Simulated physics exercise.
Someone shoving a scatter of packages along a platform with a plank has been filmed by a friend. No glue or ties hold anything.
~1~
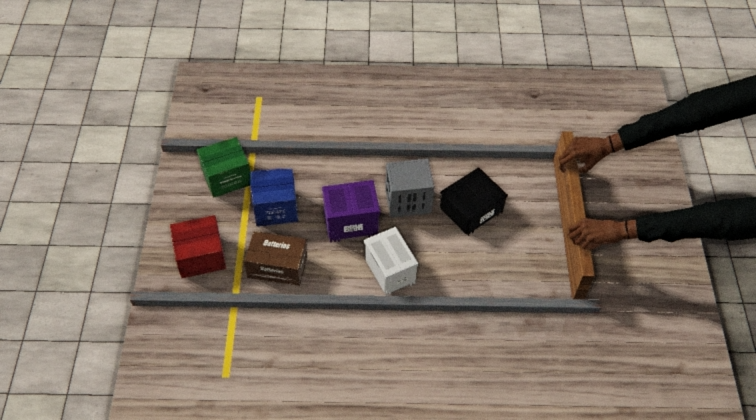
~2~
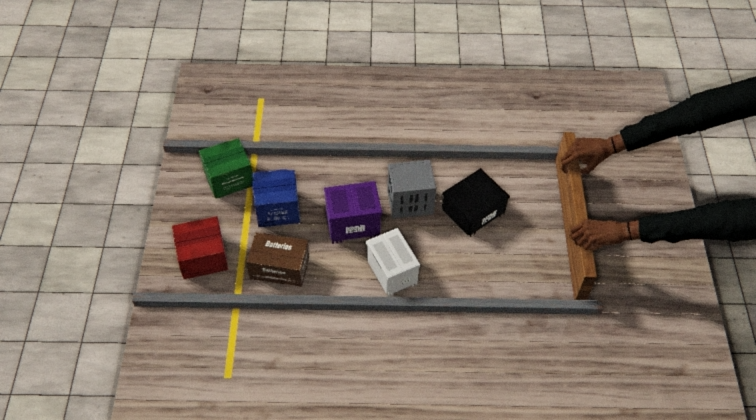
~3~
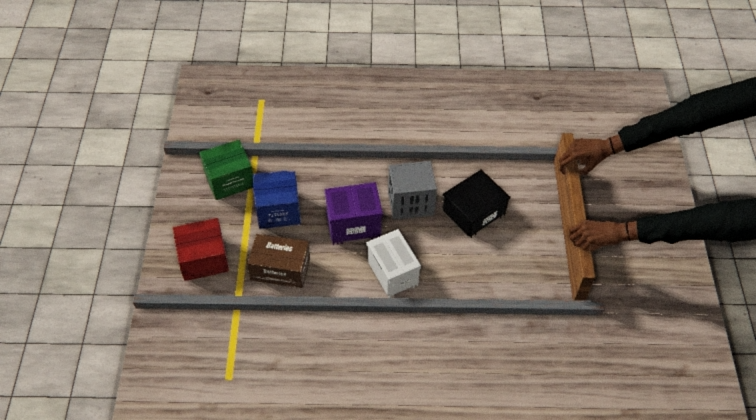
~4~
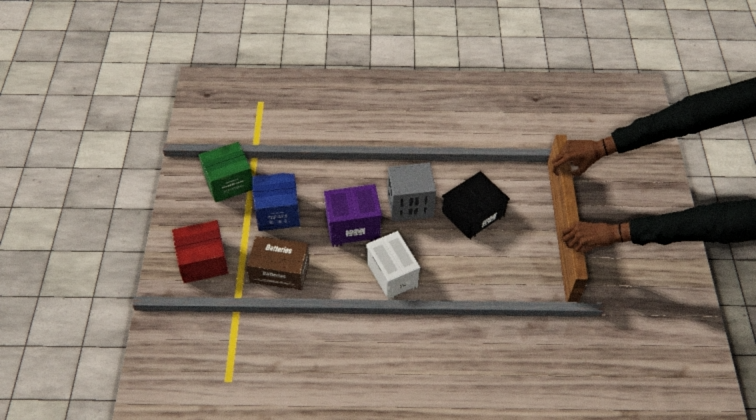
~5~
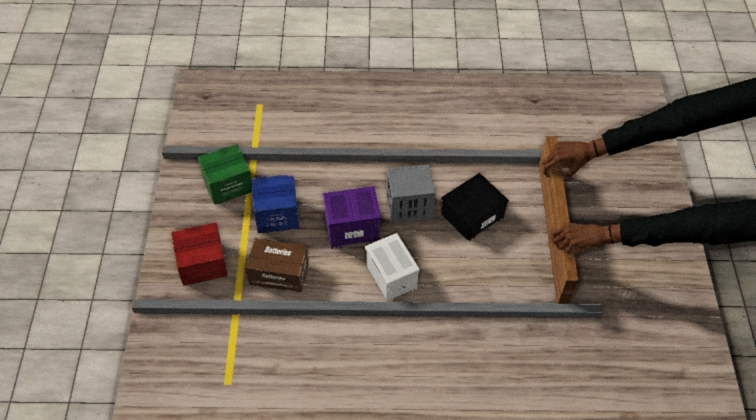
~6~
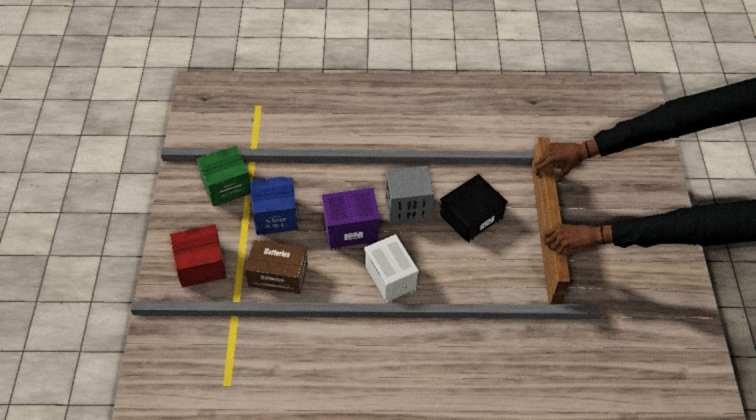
Two hands slide a wooden plank slightly left along a table toward scattered, unmoving boxes.
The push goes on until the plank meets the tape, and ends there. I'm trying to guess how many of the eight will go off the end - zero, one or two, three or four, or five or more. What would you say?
The drop will claim one or two of them.
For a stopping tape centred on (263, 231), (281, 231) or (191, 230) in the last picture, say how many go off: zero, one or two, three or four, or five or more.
No fall at all; no fall at all; five or more.
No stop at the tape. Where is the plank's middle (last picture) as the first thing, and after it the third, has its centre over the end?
First about (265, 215), next about (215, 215).
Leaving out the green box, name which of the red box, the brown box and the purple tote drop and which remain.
In that case the red box winds up down, the brown box stays where it is, and the purple tote stays where it is.
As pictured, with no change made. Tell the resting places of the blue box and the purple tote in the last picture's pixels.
They finish at roughly (180, 203) and (167, 240) respectively.
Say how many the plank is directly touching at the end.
Well, it touches 3.
Soon after, none off yet; red box at rest near (199, 256); green box at rest near (225, 176); blue box at rest near (274, 205).
After that, none off yet; red box at rest near (199, 256); green box displaced a little near (219, 171); blue box displaced about its own width near (235, 205).
In the end, the number that fall off is one or two; gone, red box.
